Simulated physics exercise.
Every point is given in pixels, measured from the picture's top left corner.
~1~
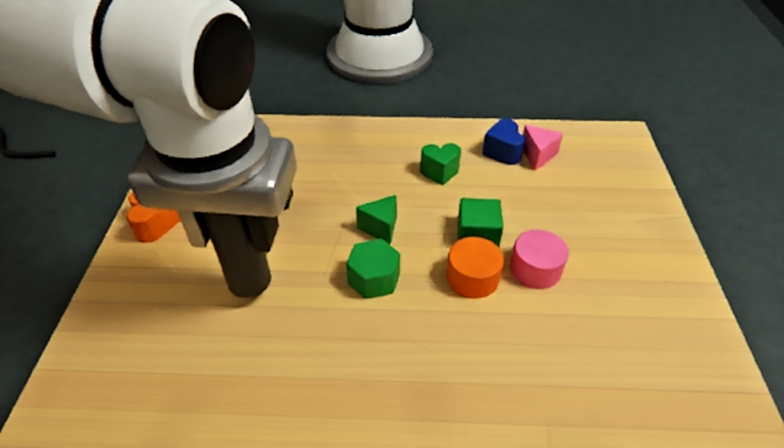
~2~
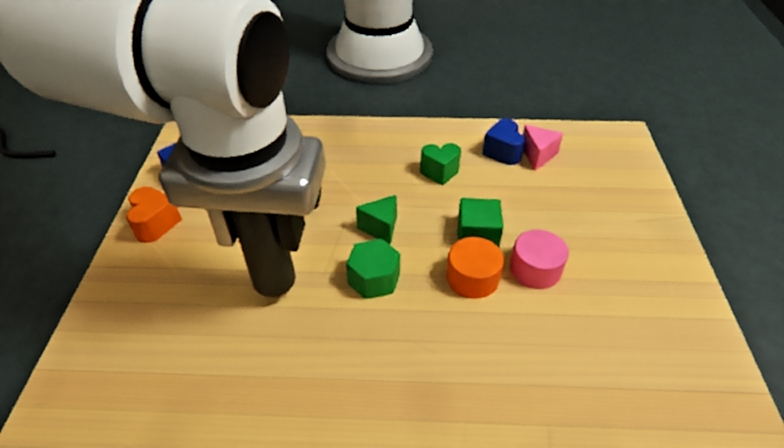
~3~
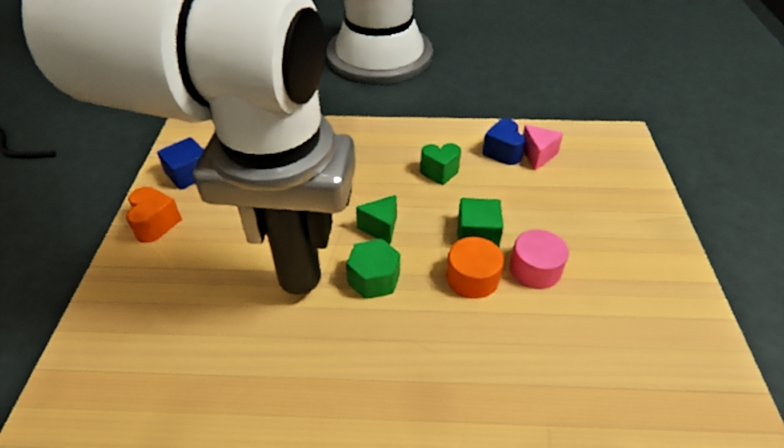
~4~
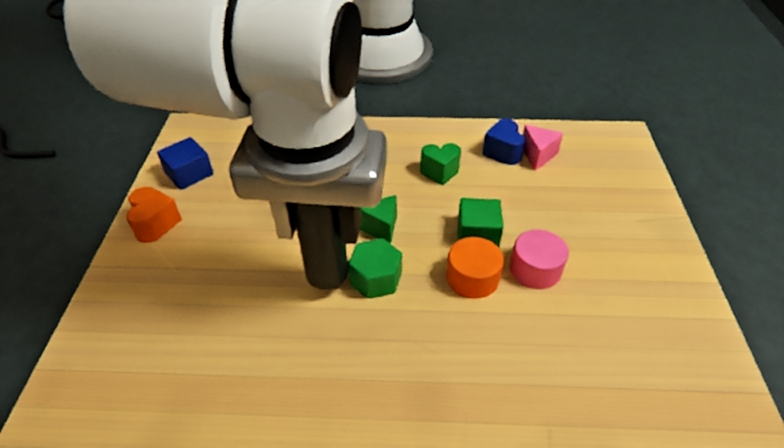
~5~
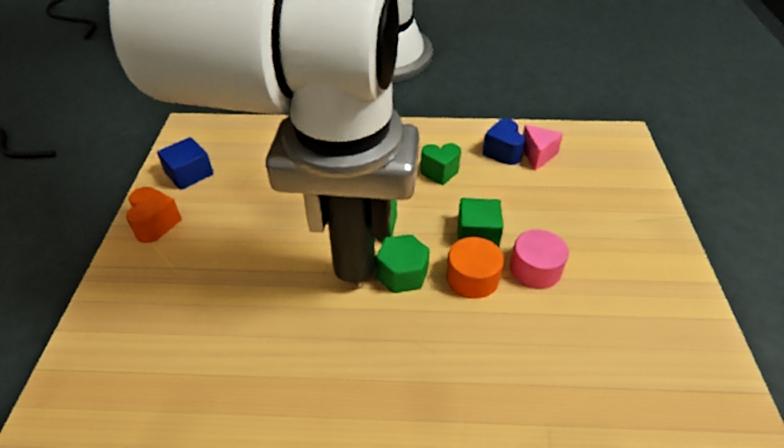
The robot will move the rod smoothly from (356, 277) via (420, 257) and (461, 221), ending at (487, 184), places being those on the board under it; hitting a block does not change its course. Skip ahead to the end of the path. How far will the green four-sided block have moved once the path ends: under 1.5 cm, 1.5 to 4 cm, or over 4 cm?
Between 1.5 and 4 cm.
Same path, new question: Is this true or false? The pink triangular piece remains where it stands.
The claim holds.
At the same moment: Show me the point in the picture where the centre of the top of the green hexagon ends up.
It is at (493, 232).
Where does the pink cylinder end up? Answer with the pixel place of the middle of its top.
The centre of its top will be at (567, 251).
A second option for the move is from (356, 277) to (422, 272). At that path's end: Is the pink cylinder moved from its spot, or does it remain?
The pink cylinder moves.
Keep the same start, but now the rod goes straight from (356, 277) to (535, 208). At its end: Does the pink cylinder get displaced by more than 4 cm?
Going by the path, no.
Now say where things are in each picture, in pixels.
In the first picture, rod's lower end (250, 281); green hexagon (373, 257); orange cylinder (476, 256); green four-sided block (482, 211); pink cylinder (542, 248); pink triangular piece (543, 135).
In the second picture, rod (274, 280); blocks still.
In the third picture, rod (300, 278); blocks still.
In the fourth picture, rod (327, 273); blocks still.
In the fifth picture, rod (355, 267); green hexagon (403, 252); orange cylinder (476, 256); green four-sided block (482, 211); pink cylinder (542, 248); pink triangular piece (543, 135).
On the path given first. One third of the way, rod (421, 246); green hexagon (470, 239), turned 20° clockwise; orange cylinder (514, 264); green four-sided block (495, 207), turned 30° anticlockwise; pink cylinder (563, 250).
Two thirds of the way, rod (463, 210); green hexagon (493, 232), turned 70° clockwise; orange cylinder (522, 270); green four-sided block (510, 202), turned 70° anticlockwise; pink cylinder (567, 251).
At the end, rod (489, 172); green hexagon (493, 232), turned 70° clockwise; orange cylinder (522, 270); green four-sided block (511, 202), turned 70° anticlockwise; pink cylinder (567, 251); pink triangular piece still.
